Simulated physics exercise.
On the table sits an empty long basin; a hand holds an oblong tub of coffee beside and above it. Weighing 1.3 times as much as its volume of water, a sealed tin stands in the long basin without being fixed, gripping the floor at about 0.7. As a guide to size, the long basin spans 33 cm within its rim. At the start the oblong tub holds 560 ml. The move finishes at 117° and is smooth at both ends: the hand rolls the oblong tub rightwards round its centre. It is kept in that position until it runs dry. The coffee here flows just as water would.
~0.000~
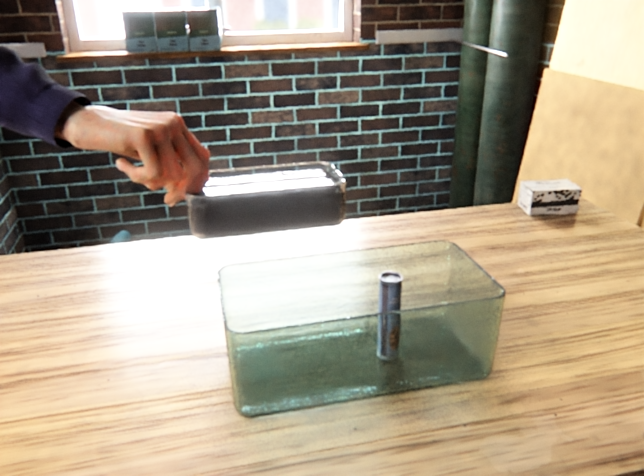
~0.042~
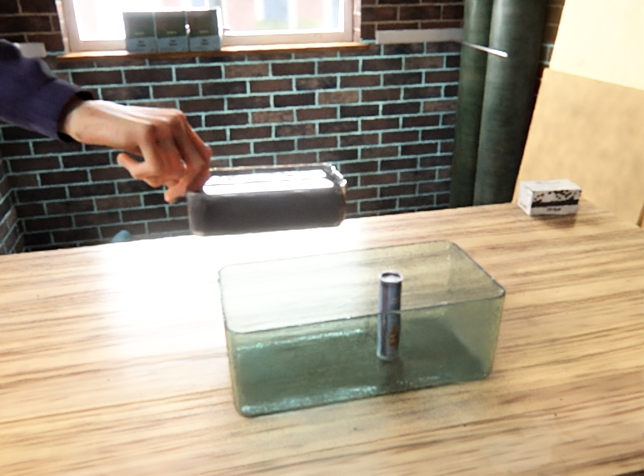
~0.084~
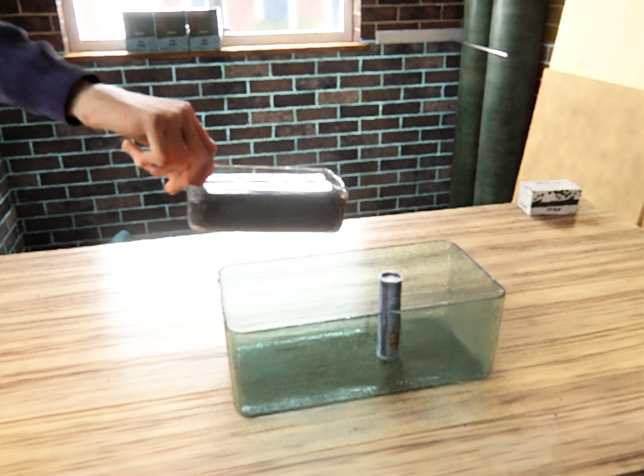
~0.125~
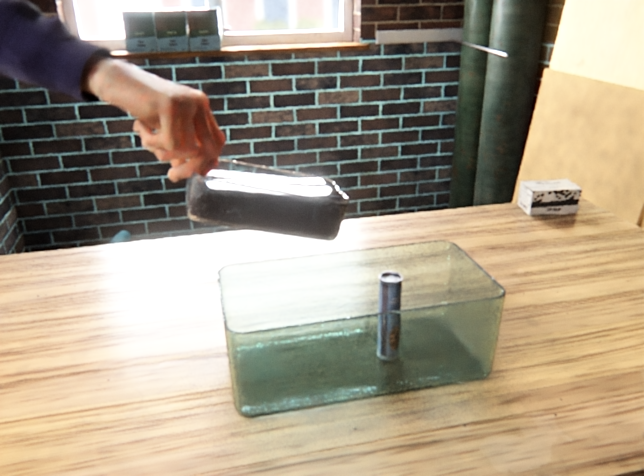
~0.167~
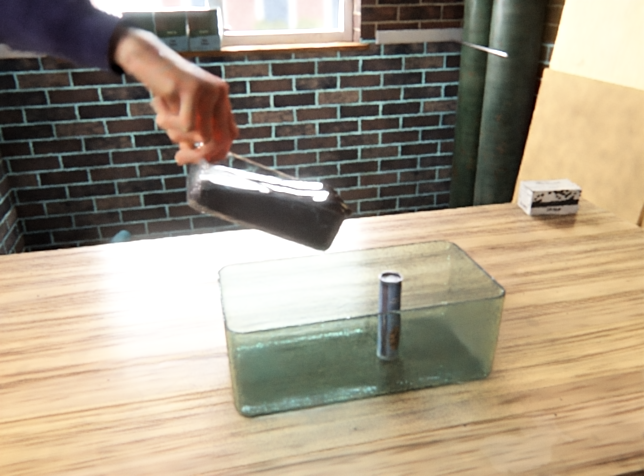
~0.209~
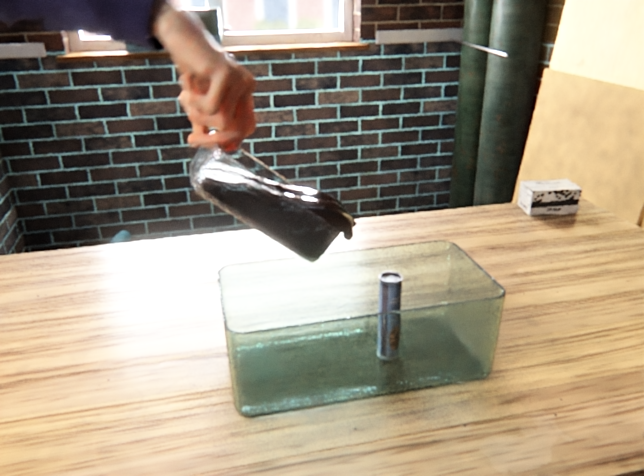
The clip opens on a hand holding an oblong tub of dark coffee nearly level above a wooden table, beside a clear long basin with a small cylindrical tin standing inside. The hand moves rightwards and rolls the tub clockwise, slightly at first, then more steeply, until coffee starts over its lowered right edge.
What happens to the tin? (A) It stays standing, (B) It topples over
B.
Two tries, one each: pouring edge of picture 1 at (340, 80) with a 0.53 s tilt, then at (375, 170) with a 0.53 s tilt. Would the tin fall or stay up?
Trial 1 - tin stays standing; trial 2 - tin stays standing.
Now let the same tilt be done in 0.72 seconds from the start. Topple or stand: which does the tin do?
Well, the tin simply holds firm.
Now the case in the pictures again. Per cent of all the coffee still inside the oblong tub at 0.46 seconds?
I'd put it near 9 percent.
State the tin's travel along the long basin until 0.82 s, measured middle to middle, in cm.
Near 0 cm of travel.
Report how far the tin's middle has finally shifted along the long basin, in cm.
It finishes around 6.5 cm from where it began.
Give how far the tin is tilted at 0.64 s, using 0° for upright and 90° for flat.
The lean is some 5° away from upright.
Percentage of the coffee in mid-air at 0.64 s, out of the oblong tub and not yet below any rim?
Near 5 percent.
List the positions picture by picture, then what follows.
The first picture shows tilt 0°; pouring edge (338, 174); surface from (189, 190) to (335, 177); the long basin's rim runs from (221, 299) to (478, 266); the tin's top is at (391, 281).
The second picture shows tilt 2°; pouring edge (338, 176); surface from (189, 189) to (335, 178).
The third picture shows tilt 7°; pouring edge (340, 182); surface from (190, 185) to (337, 182).
The fourth picture shows tilt 15°; pouring edge (340, 193); surface from (191, 181) to (339, 187).
The fifth picture shows tilt 26°; pouring edge (339, 206); surface from (192, 175) to (320, 191); 5 per cent is over the edge.
The sixth picture shows tilt 39°; pouring edge (333, 221); surface from (194, 168) to (310, 195); 13 per cent is over the edge.
By 0.46 s the tilt is 111° and 9 per cent is still to pour; the tin stands where it began.
By 0.64 s the tilt is 117° and 1 per cent is still to pour; the tin leans 5°.
By 0.82 s the tilt is 117° and 0 per cent is still to pour; the tin leans 14°.
By 1.03 s the tilt is 117° and 0 per cent is still to pour; the tin lies on its side.
At rest the tin lies on its side.
